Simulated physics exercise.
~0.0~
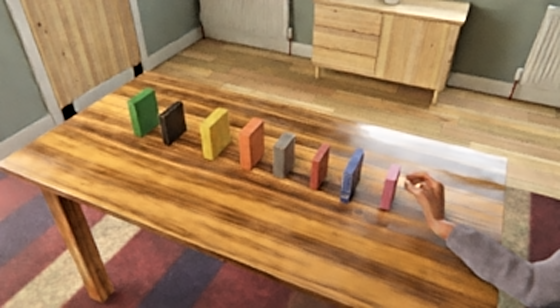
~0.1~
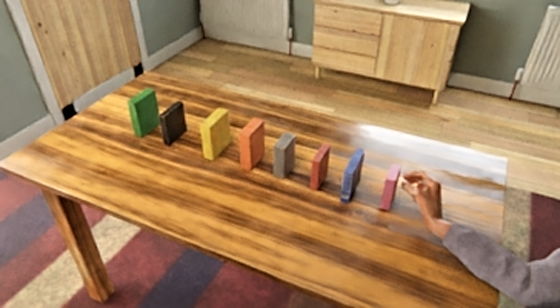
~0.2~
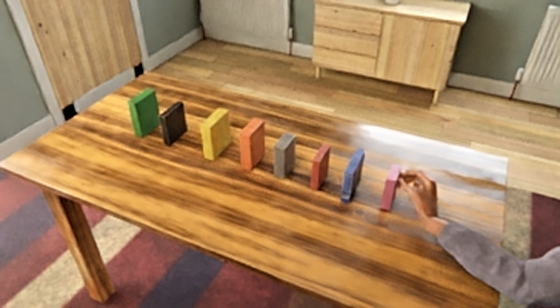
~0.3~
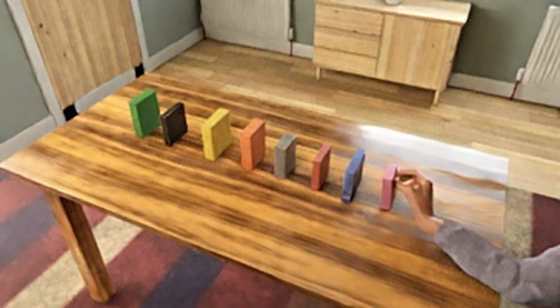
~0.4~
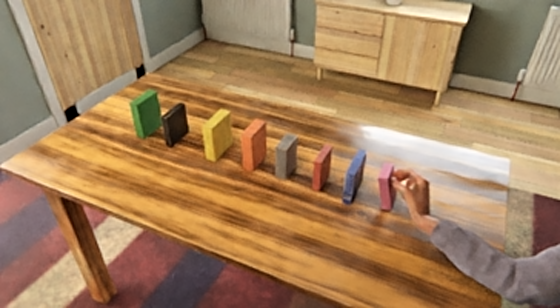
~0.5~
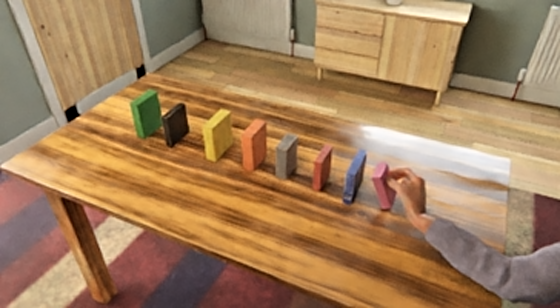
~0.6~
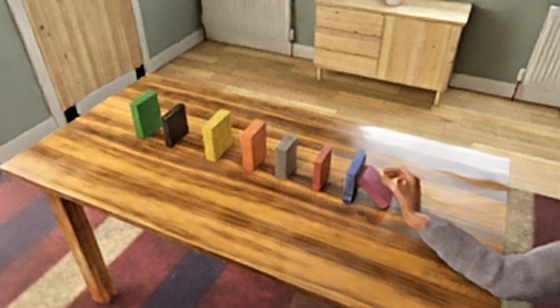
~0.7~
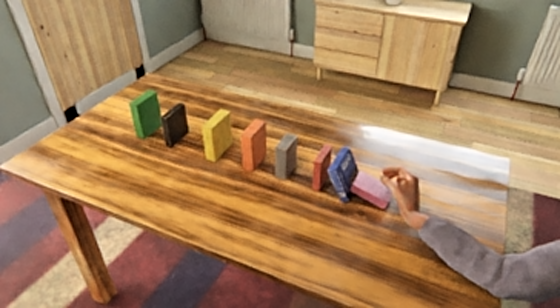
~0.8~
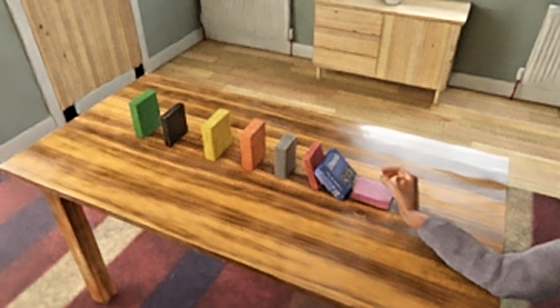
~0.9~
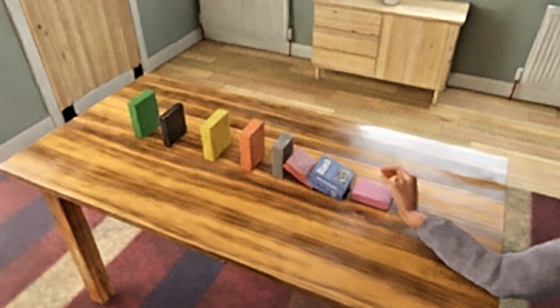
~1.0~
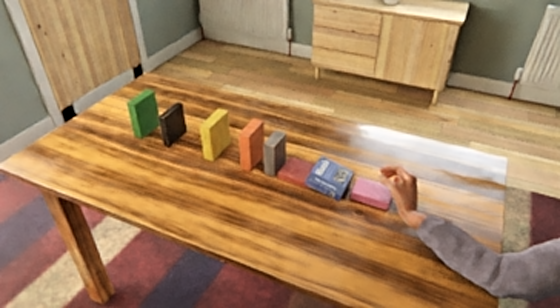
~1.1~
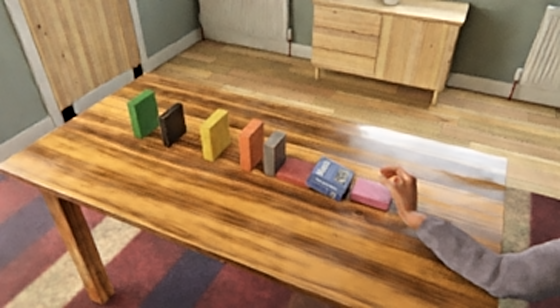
A hand tipped the pink block at the right end of a row standing on a wooden table, knocking over the blue packet and then the red board, while the grey block slid slightly left but stayed upright with the orange, yellow, black and green ones.
